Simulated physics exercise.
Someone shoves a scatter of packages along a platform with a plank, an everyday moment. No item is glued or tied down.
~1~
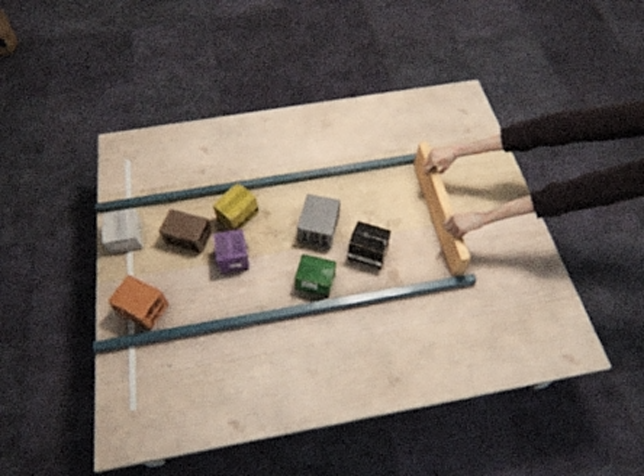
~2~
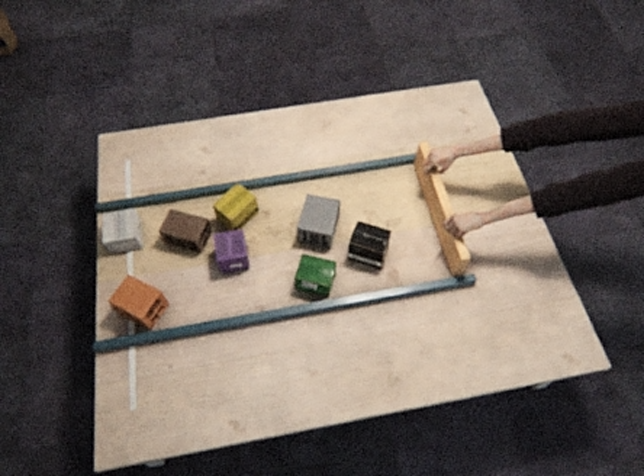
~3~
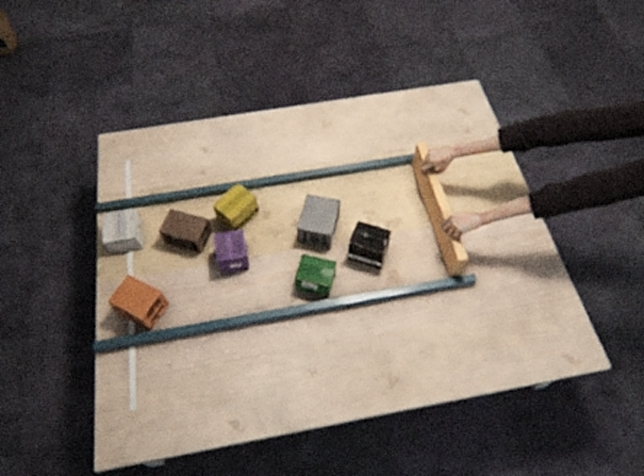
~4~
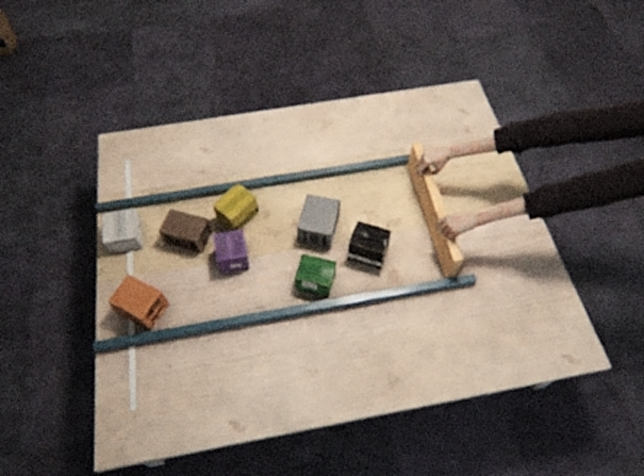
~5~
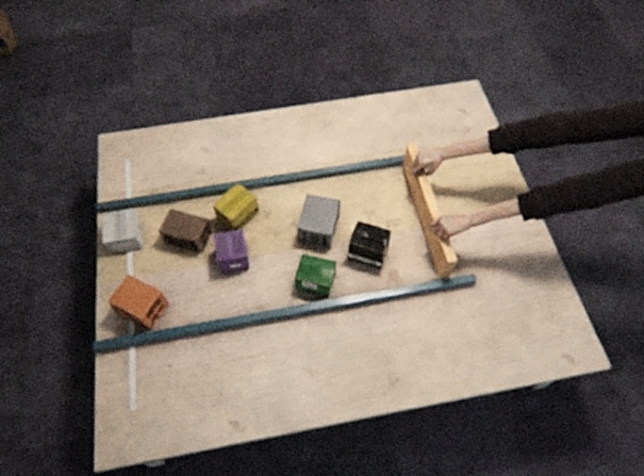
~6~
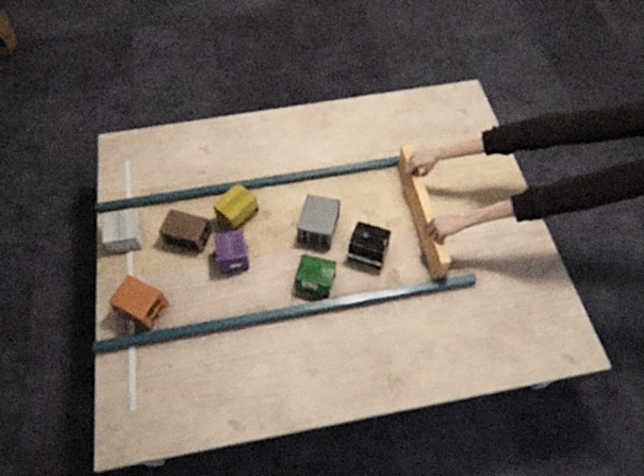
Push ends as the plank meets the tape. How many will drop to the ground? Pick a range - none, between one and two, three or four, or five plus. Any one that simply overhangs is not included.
Range: Three or four.
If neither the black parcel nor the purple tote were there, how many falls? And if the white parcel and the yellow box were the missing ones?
3 and 3.
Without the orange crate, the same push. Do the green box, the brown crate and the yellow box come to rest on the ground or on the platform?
So the green box remains, the brown crate falls off, the yellow box remains.
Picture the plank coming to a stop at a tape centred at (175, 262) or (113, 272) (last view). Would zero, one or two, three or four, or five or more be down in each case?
Taking the two places as listed: One or two, then at least five.
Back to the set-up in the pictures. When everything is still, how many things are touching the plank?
That makes 4.
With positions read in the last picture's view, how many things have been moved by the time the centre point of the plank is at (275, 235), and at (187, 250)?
So 5, and at the other place 8.
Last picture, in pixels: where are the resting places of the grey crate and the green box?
The grey crate finishes at (105, 242); the green box finishes at (109, 323).
Soon after, none off yet; white parcel at rest near (123, 231); orange crate at rest near (139, 303); brown crate at rest near (186, 231).
By the end, the number that fall off is three or four; fallen, purple tote, brown crate, orange crate and white parcel.
